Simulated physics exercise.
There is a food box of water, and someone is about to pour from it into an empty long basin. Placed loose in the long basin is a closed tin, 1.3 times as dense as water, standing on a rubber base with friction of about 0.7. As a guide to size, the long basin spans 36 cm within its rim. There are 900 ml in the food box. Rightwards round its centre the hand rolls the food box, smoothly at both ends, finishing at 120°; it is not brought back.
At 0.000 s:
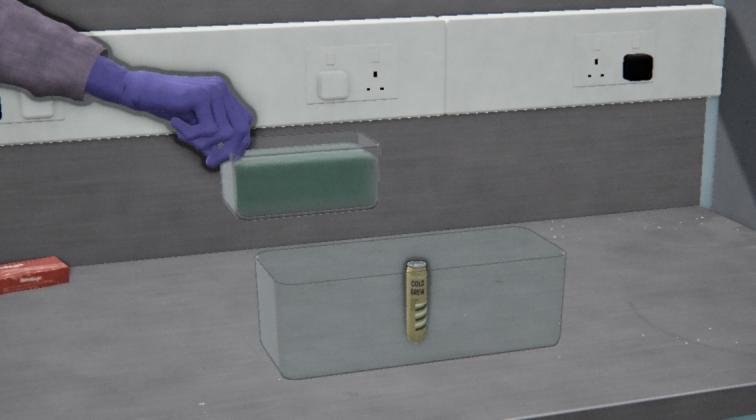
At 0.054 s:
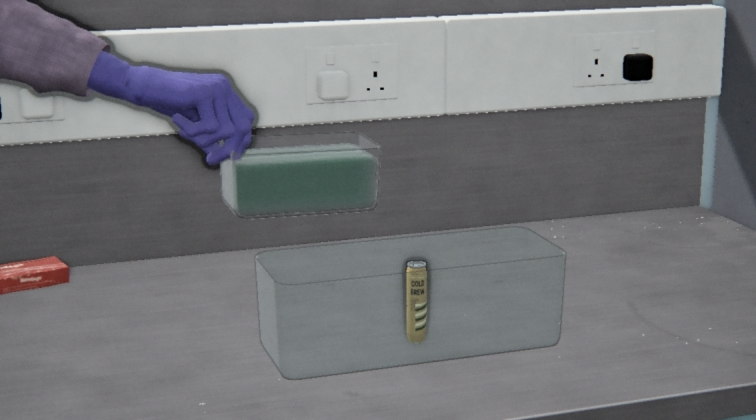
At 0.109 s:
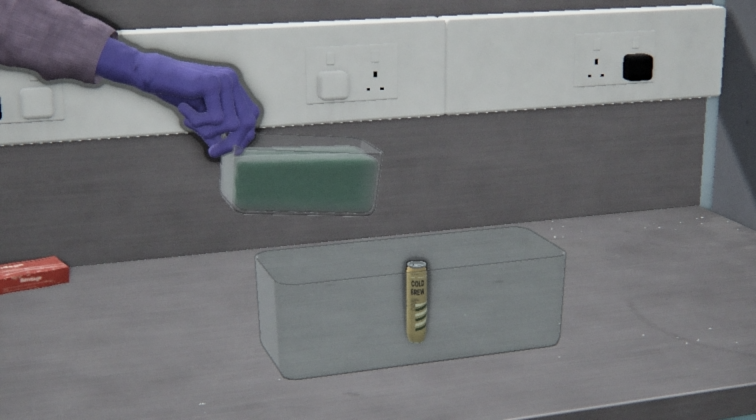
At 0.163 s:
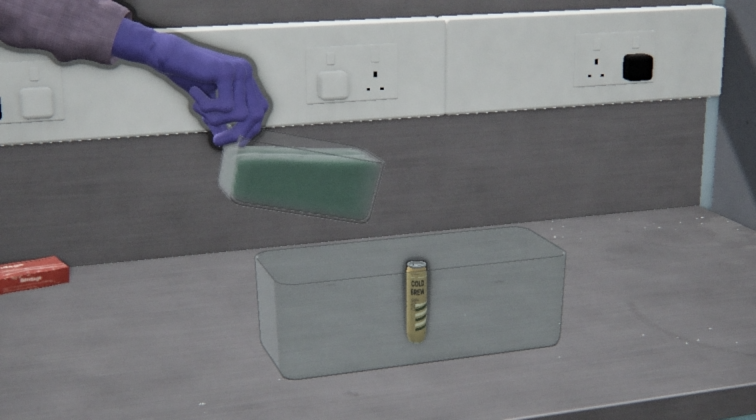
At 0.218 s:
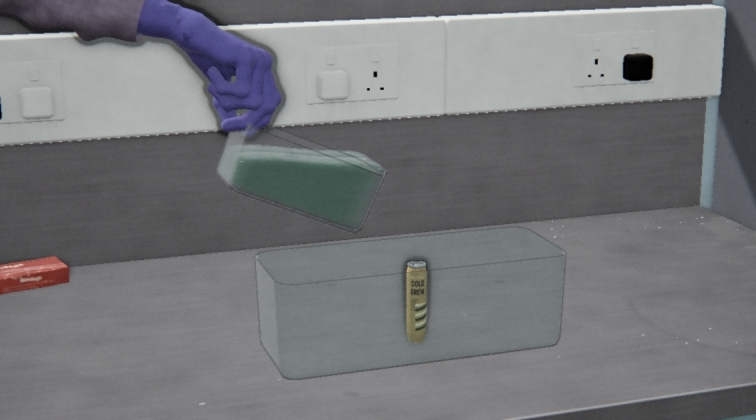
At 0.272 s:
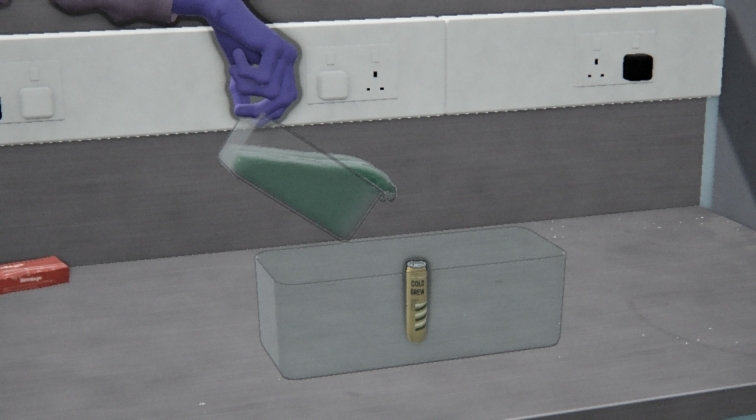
On a grey worktop below wall sockets, a purple-gloved hand holds a clear box of green liquid above a long, see-through basin with a small upright tin in it. The hand rolls the box rightwards, slowly and then further, until green liquid runs over its right rim.
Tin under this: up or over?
Over.
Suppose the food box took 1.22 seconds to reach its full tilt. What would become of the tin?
Outcome - the tin remains standing.
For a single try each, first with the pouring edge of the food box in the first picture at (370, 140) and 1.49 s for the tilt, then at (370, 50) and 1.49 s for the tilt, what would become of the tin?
First it remains upright; then it keeps standing.
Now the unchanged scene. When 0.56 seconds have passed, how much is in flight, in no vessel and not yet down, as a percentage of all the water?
Roughly 16 %.
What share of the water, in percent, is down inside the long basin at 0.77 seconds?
About 94 %.
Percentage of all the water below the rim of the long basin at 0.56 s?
The basin holds roughly 72 in a hundred parts at that moment.
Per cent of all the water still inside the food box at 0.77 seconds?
I reckon near 0 per cent still sits there.
After 0.56 s the tilt is 104° and 9 per cent is still to pour; the tin stands where it began.
After 0.77 s the tilt is 120° and 0 per cent is still to pour; the tin leans 19°.
After 1.00 s the tilt is 120° and 0 per cent is still to pour; the tin lies on its side.
After 1.24 s the tilt is 120° and 0 per cent is still to pour; the tin lies on its side.
In the end the tin lies on its side.
